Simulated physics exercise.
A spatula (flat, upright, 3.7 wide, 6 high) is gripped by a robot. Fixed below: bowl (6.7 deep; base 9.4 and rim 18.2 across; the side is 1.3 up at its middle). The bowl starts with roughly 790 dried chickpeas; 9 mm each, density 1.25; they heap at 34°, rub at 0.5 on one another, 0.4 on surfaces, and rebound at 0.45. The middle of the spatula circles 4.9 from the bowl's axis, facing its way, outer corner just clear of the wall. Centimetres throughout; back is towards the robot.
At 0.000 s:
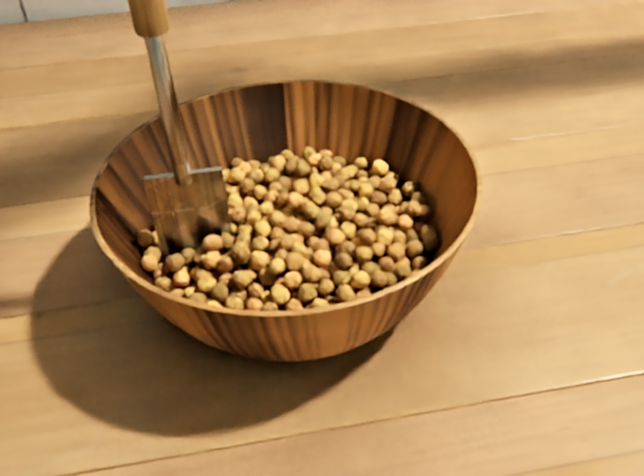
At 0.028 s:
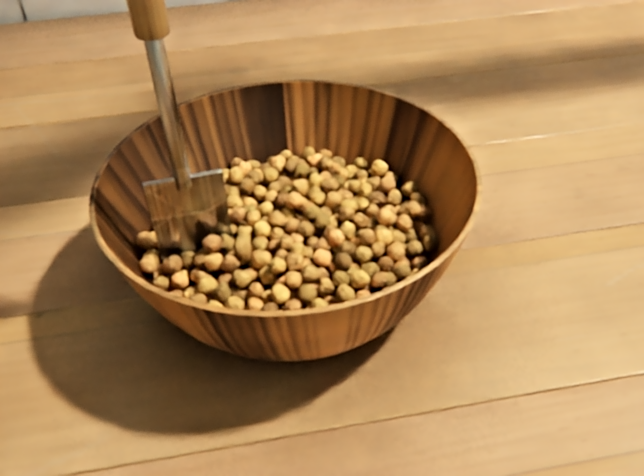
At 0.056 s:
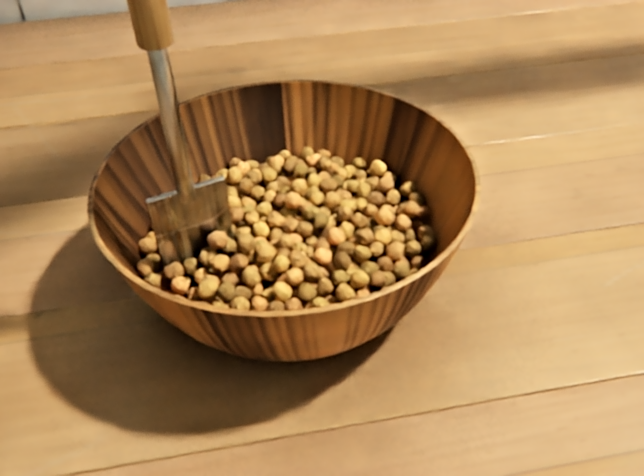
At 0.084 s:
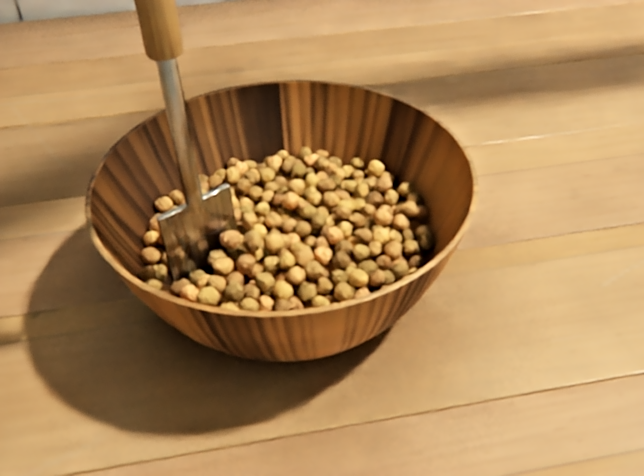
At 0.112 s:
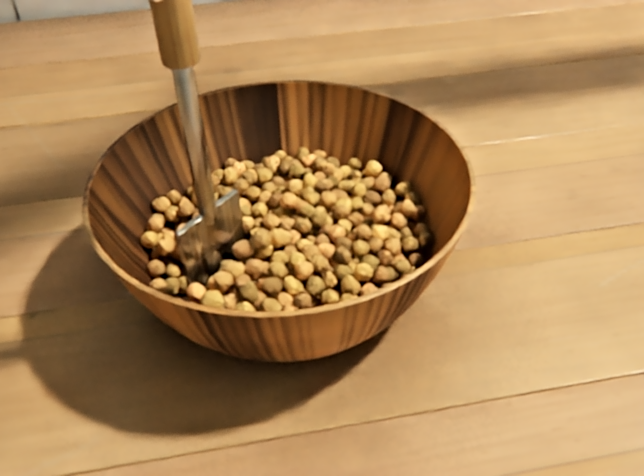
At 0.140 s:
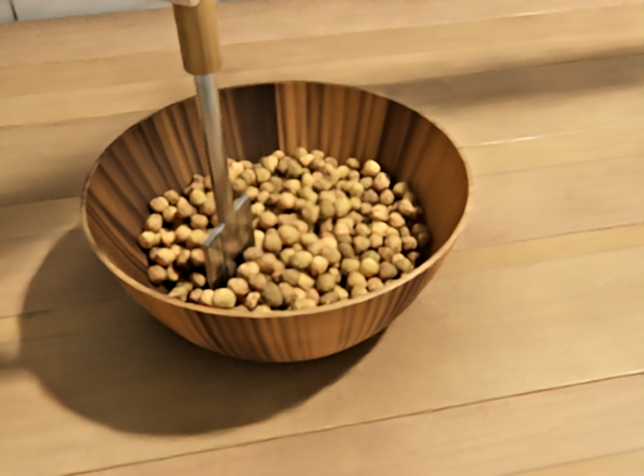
A metal spatula with a wooden handle pushing through chickpeas in a striped wooden bowl, turning as it moves slightly right.
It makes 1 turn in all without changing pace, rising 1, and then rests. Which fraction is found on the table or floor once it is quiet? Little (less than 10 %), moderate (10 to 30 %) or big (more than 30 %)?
On the table or floor the share is little, less than 10 %.
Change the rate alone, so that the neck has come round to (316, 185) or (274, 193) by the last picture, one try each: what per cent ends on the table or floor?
Some 20 and 15 per cent.
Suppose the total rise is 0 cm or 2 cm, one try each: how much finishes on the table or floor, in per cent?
About 5 and 5 per cent.
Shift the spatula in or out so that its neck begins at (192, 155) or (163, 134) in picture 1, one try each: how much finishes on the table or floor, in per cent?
Some 0 and 5 per cent.
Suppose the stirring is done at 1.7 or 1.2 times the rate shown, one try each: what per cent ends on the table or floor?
About 20 and 10 per cent.
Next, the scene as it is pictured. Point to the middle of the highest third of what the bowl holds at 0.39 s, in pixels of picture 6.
At about (371, 170).
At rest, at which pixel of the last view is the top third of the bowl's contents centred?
At about (217, 267).
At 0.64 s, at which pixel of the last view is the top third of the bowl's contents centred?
At about (199, 177).
After 0.39 s, 174° round, highest piece 9 above the table; 789 in the bowl, 1 on the table or floor, 4 in flight or on the tool.
After 0.64 s, 292° round, highest piece 8 above the table; 770 in the bowl, 18 on the table or floor, 6 in flight or on the tool.
After 0.97 s, 0° round, highest piece 7 above the table; 766 in the bowl, 28 on the table or floor.
After 1.67 s, 0° round, highest piece 6 above the table; 766 in the bowl, 28 on the table or floor.
At rest, 766 in the bowl, 28 on the table or floor. That is 4 % on the table or floor.
